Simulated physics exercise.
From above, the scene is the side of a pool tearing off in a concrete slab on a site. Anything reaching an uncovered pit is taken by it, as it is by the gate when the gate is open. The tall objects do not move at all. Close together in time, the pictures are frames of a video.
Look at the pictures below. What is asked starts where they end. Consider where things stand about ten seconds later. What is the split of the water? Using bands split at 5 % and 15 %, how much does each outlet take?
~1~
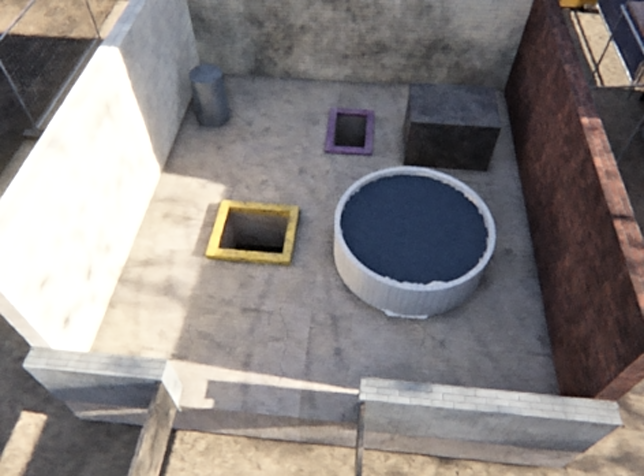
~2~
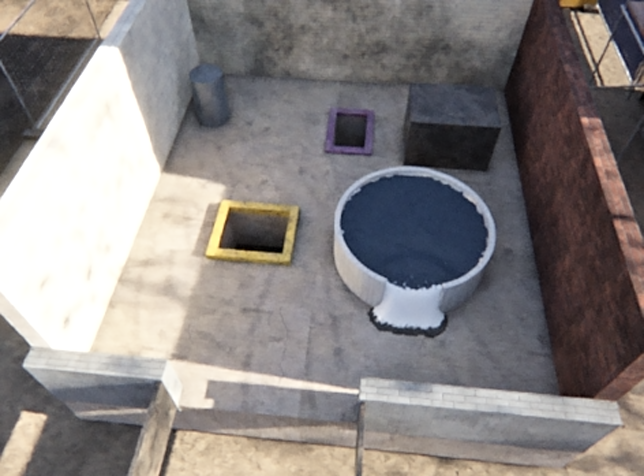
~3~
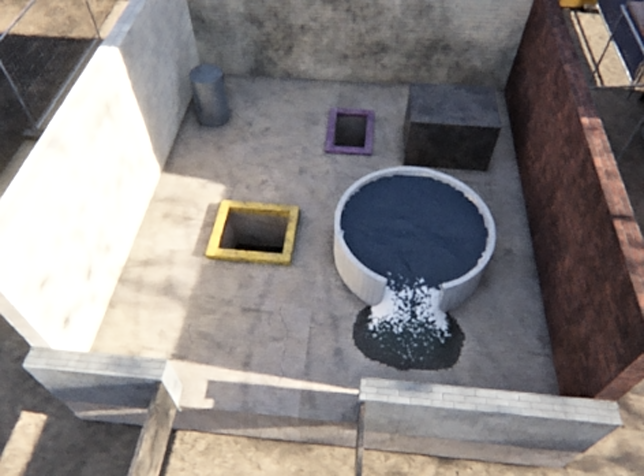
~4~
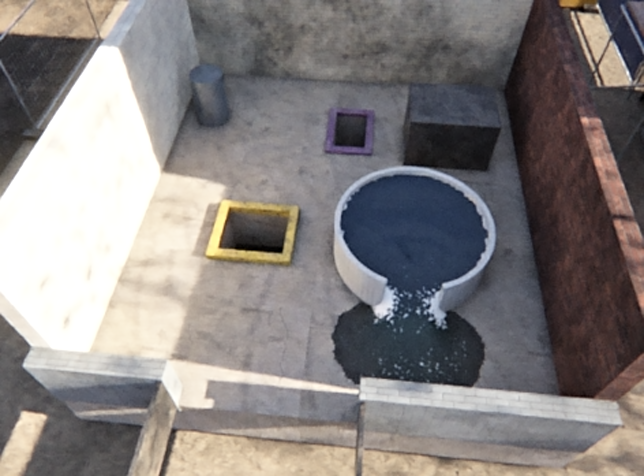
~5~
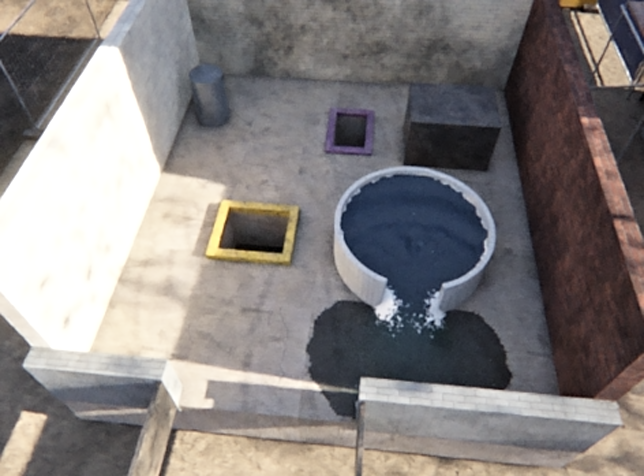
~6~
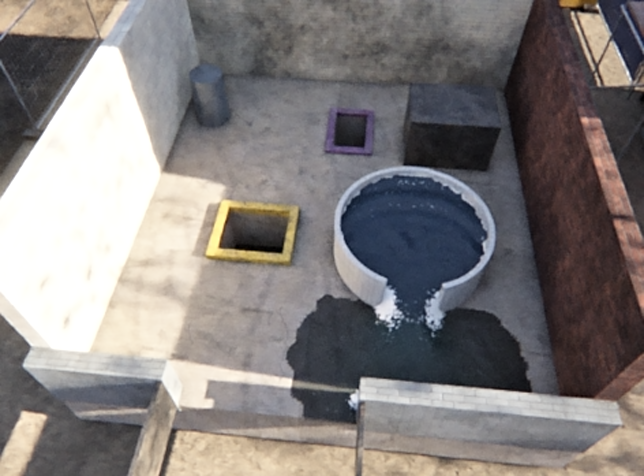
I would say the gate draws off over 15 %, the purple pit draws off under 5 %, the yellow pit draws off under 5 %.
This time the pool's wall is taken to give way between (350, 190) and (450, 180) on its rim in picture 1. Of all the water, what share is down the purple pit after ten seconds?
The purple pit takes 20 per cent.
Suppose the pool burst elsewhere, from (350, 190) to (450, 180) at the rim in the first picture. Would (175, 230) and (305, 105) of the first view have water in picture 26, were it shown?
Lab note, in order - left bare; inundated.
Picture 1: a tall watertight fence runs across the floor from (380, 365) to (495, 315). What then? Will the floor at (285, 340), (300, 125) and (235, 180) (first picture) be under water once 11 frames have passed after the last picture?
Taking the three spots in the order asked, they are waterlogged, bone-dry and bone-dry.
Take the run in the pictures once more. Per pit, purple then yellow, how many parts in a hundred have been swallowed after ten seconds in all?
Around 0 per cent, then around 0 per cent.
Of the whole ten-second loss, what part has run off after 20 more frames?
Around 50 percent.
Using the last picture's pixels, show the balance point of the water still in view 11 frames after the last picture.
Close to (417, 291).
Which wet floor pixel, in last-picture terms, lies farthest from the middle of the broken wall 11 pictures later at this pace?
My best guess is about (138, 381).
A moment on, water covers 15 % of the floor; the gate 2 %, the purple pit 0 %, the yellow pit 0 %.
Next, water covers 20 % of the floor; the gate 6 %, the purple pit 0 %, the yellow pit 0 %.
Then, water covers 35 % of the floor; the gate 12 %, the purple pit 0 %, the yellow pit 0 %.
Later, water covers 55 % of the floor; the gate 18 %, the purple pit 0 %, the yellow pit 0 %.
In the end, water covers 95 % of the floor; the gate 24 %, the purple pit 0 %, the yellow pit 0 %.
